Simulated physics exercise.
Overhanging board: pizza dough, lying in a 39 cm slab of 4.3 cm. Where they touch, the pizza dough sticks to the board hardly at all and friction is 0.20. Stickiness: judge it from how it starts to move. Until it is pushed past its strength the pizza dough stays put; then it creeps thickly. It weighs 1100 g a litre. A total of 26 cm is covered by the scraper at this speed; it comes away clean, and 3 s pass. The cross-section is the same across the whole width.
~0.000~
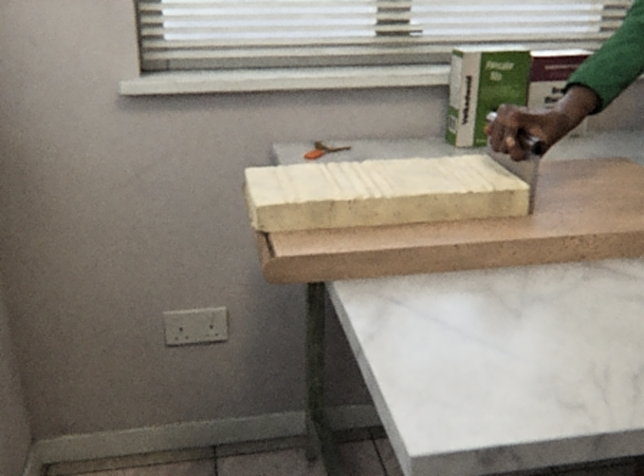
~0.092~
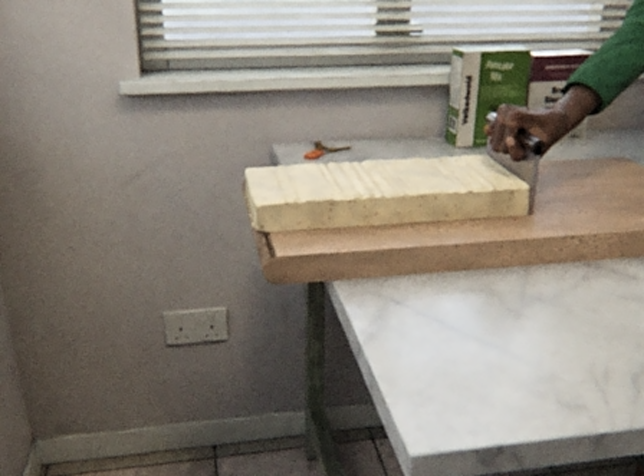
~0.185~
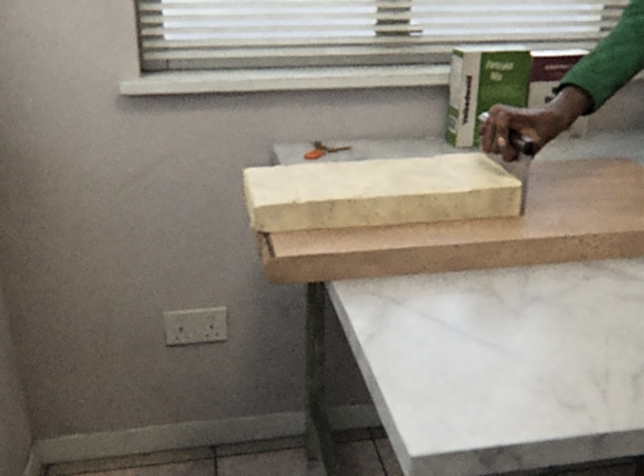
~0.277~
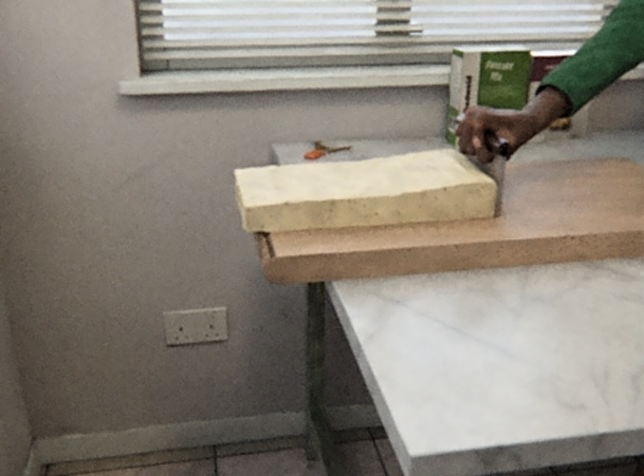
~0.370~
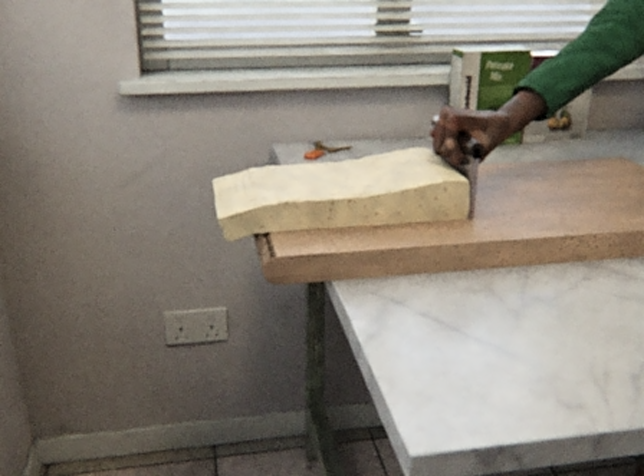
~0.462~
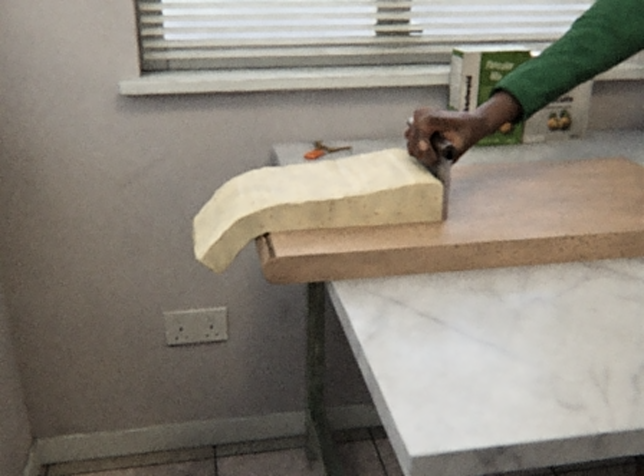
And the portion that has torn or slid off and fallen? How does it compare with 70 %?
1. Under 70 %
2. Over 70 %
Option 2: Over 70 %.
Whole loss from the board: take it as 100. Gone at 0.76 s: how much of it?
60 %.
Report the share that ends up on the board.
Around 0 per cent stays on the board.
After 0.76 s, 44 % lies on the board and 34 % has fallen.
After 1.12 s, 24 % lies on the board and 62 % has fallen.
After 1.47 s, none lies on the board and 62 % has fallen.
After 1.82 s, none lies on the board and 100 % has fallen.
After 3.82 s, none lies on the board and 100 % has fallen.
